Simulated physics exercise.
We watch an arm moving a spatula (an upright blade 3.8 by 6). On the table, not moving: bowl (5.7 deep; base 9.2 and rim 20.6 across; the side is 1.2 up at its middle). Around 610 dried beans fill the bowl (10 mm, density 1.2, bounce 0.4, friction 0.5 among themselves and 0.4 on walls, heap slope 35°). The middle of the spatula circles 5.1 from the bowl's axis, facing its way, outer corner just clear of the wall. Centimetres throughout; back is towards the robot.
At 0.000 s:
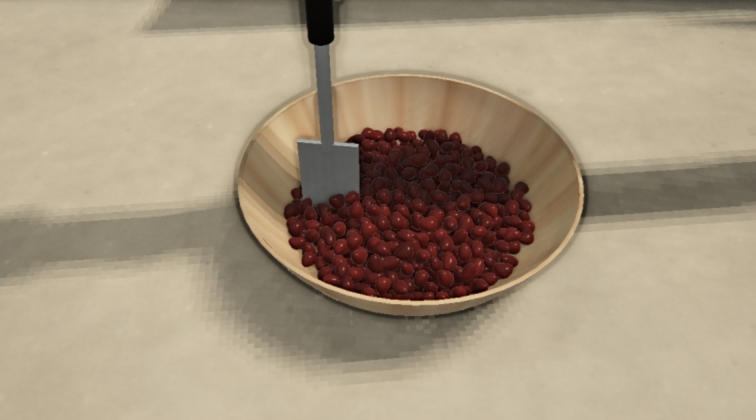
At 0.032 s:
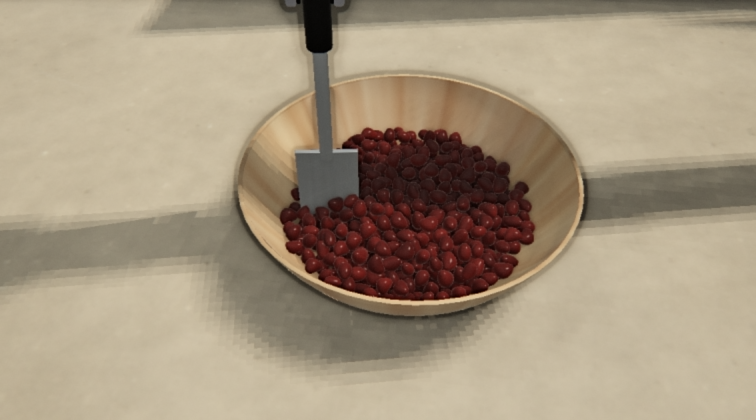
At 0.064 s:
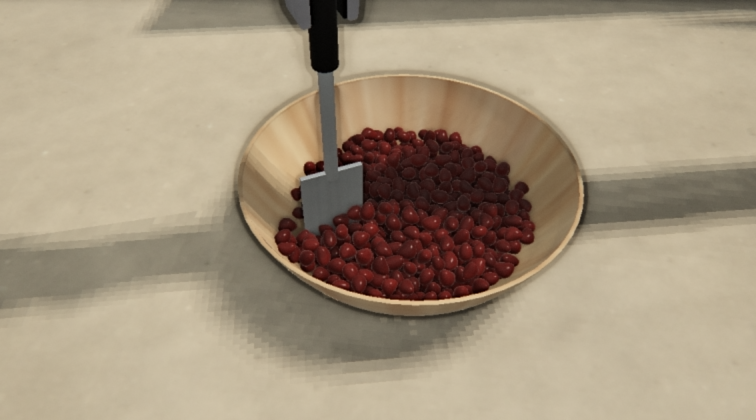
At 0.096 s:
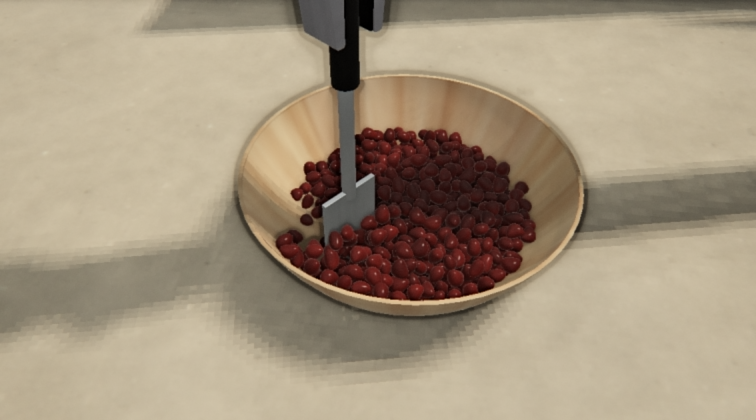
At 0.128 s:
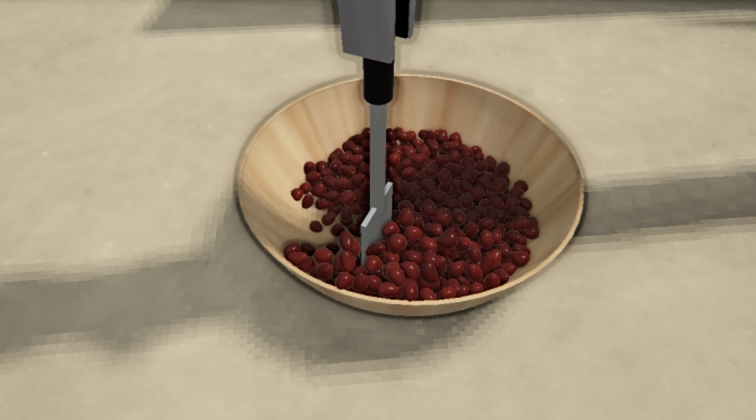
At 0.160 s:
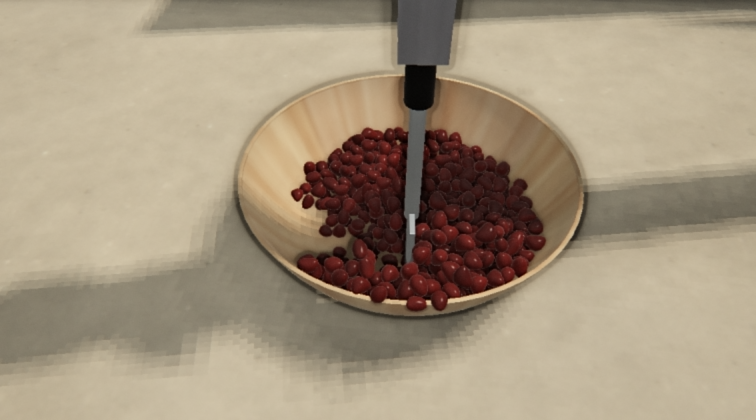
On a pale beige surface crossed by blurry grey shadows, seen from above at an angle by a camera that stays still, a wide bowl of light wood sits near the centre. It holds a heap of small dark red beans, with a grey metal spatula on a black handle upright at the left. Held by a grey machine arm, the blade sweeps through the beans towards the viewer and rightward, turning edge-on, pushing beans up against the near rim and baring a patch of wood behind it.
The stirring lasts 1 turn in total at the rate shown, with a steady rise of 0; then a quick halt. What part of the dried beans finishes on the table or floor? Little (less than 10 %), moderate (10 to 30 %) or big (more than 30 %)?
On the table or floor the share is moderate, 10 to 30 %.
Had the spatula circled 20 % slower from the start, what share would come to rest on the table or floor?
In that case some 10 per cent.
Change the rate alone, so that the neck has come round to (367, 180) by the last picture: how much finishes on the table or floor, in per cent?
About 10 per cent.
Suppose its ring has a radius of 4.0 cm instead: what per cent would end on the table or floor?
Then about 5 per cent.
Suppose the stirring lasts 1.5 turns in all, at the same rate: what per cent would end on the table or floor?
Then about 25 per cent.
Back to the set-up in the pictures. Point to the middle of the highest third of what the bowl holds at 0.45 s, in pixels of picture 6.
At about (347, 120).
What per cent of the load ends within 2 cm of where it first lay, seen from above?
Some 10 per cent.
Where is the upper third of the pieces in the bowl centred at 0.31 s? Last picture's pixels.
Near (500, 144).
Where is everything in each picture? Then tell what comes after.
The first frame shows spatula neck at (326, 123), 0° round; upper third of the load around (416, 199), from x 290 to 525, top at y 135; 611 in the bowl.
The second frame shows spatula neck at (325, 131), 9° round; upper third of the load around (409, 205), from x 290 to 525, top at y 135.
The third frame shows spatula neck at (330, 151), 30° round; upper third of the load around (404, 214), from x 280 to 525, top at y 135.
The fourth frame shows spatula neck at (348, 170), 52° round; upper third of the load around (404, 227), from x 285 to 530, top at y 135.
The fifth frame shows spatula neck at (378, 183), 74° round; upper third of the load around (415, 241), from x 290 to 530, top at y 135.
The sixth frame shows spatula neck at (413, 189), 96° round; upper third of the load around (441, 244), from x 300 to 535, top at y 135; 609 in the bowl, 2 in flight or on the tool.
After 0.31 s, 196° round, highest piece 9 above the table; 581 in the bowl, 8 on the table or floor, 22 in flight or on the tool.
After 0.45 s, 296° round, highest piece 8 above the table; 526 in the bowl, 57 on the table or floor, 28 in flight or on the tool.
After 0.73 s, 0° round, highest piece 6 above the table; 486 in the bowl, 125 on the table or floor.
After 1.43 s, 0° round, highest piece 6 above the table; 486 in the bowl, 125 on the table or floor.
At rest, 486 in the bowl, 125 on the table or floor. That is 20 % on the table or floor.
